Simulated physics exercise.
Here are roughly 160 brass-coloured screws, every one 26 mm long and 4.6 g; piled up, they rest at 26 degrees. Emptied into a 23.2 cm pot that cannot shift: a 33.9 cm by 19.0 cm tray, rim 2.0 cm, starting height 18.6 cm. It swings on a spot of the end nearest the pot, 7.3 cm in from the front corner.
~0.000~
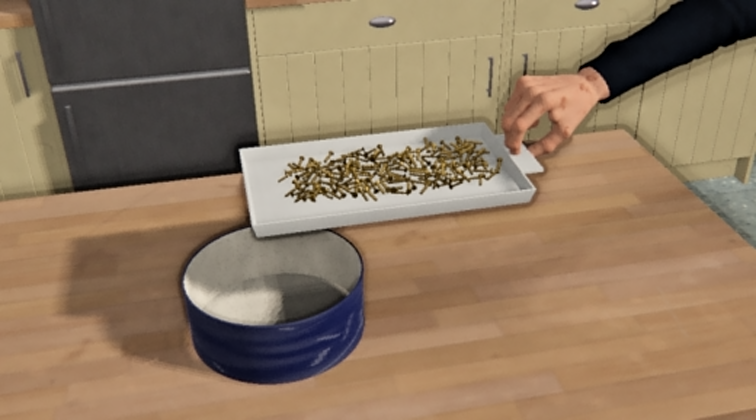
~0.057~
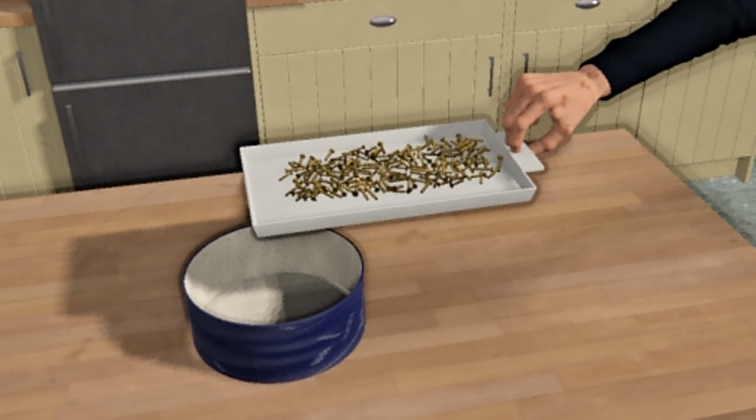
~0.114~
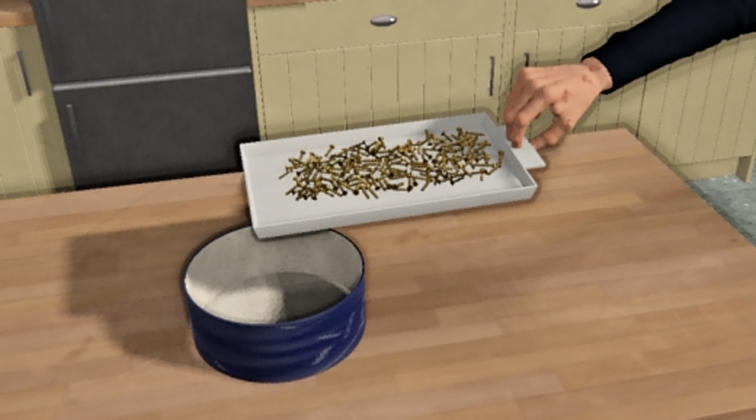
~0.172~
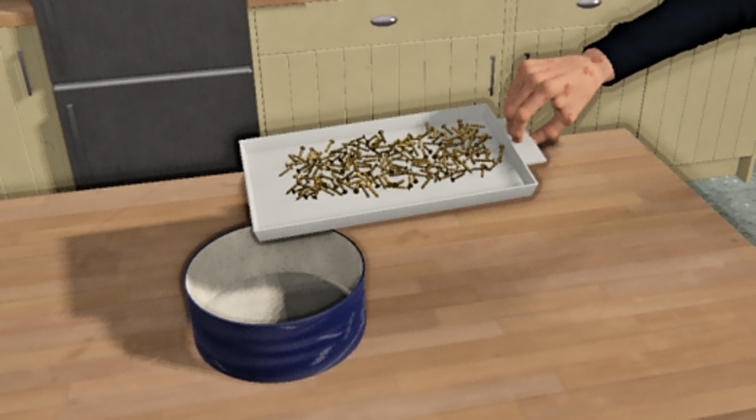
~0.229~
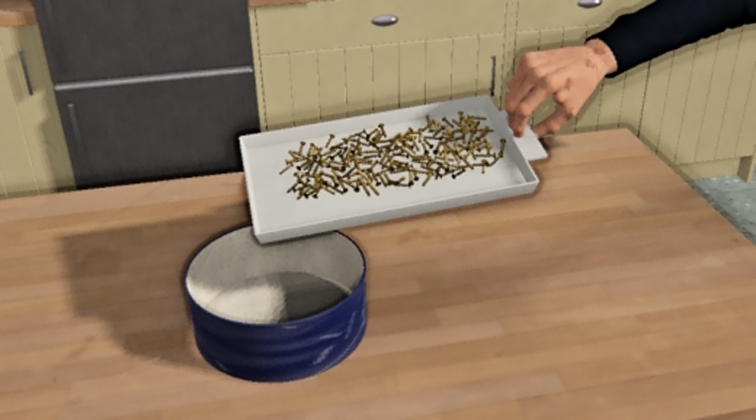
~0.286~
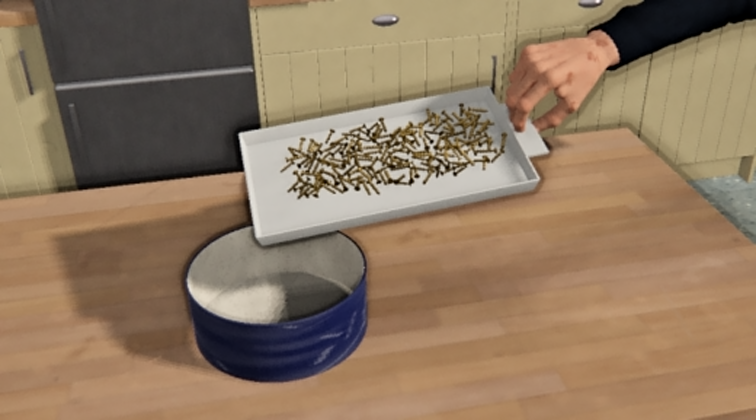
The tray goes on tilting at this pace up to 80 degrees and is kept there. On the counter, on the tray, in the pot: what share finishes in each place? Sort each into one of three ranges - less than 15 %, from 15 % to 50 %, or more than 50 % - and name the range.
Ranges: Counter: From 15 % to 50 %; tray: Less than 15 %; pot: More than 50 %.
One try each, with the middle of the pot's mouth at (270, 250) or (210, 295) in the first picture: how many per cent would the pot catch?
35 and 35 %.
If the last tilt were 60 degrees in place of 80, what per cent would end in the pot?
Share in the pot: Around 5 %.
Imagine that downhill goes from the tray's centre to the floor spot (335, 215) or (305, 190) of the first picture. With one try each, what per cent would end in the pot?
I'd put it at about 95 per cent for the first tilt and about 65 per cent for the second.
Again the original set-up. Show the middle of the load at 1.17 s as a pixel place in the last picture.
Expected load position: Near (349, 221).
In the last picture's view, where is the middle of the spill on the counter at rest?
The spill is centred close to (396, 369).
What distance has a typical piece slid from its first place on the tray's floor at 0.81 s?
Displacement on the tray: About 10 cm.
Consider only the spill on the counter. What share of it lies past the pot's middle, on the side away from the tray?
Roughly 0 percent of the spill.
After 0.81 s, tilt 45 degrees; the tray holds 100 %, the pot 0 %.
Then, at 1.17 s, tilt 66 degrees; the tray holds 95 %, the pot 5 %.
After 1.61 s, tilt 80 degrees; the tray holds 45 %, the pot 30 %.
By 3.0 s all is still; counter 30 %, tray 5 %, pot 65 %.
